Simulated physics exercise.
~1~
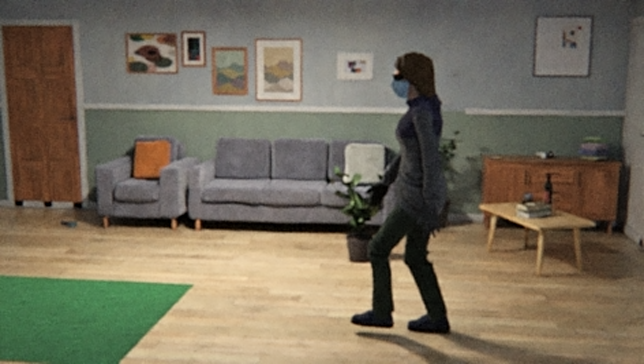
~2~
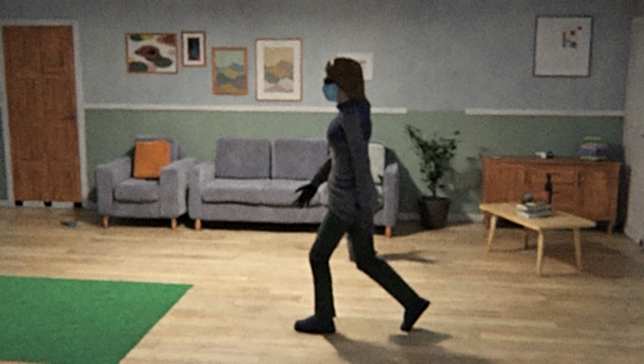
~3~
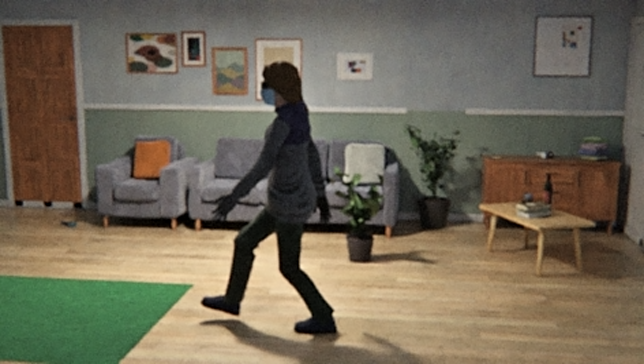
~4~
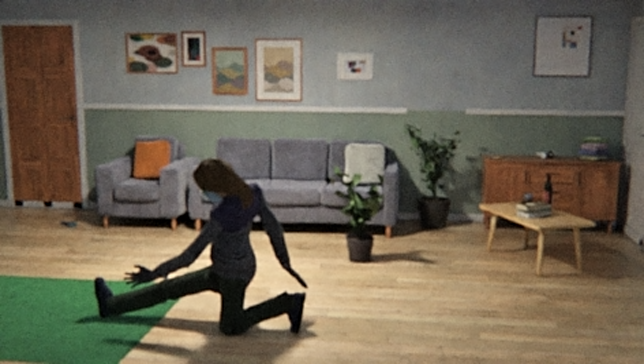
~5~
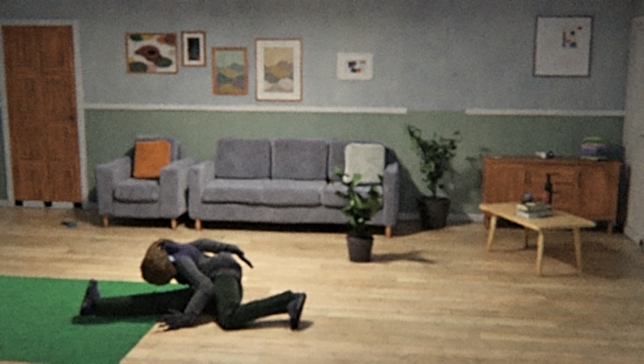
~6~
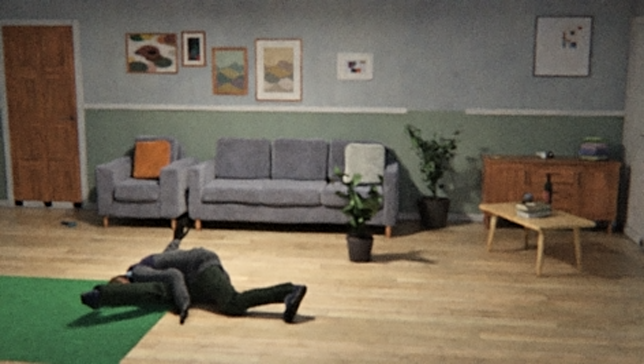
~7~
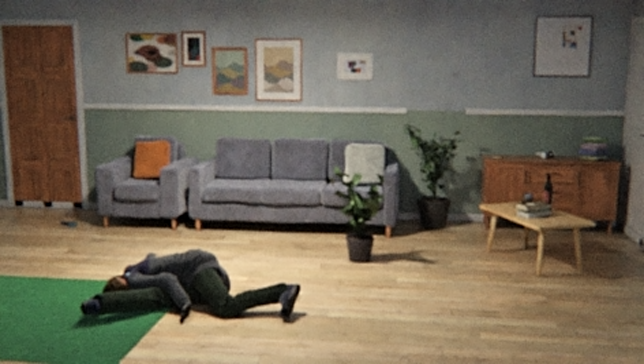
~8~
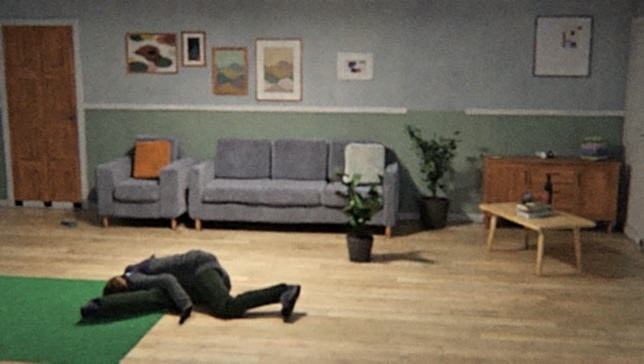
A living room with a pale wooden floor is seen from the side by a still camera, with a gray armchair holding an orange cushion, a gray sofa, potted plants, a low table and a wooden cabinet along the back. A green mat lies at the lower left. A person in dark clothes and a blue face mask walks left toward it. Near the mat, the person drops low with one leg stretched forward onto the green, then folds forward and slumps down. The person ends motionless, head and chest over the mat's edge, hips and bent leg on the wood.
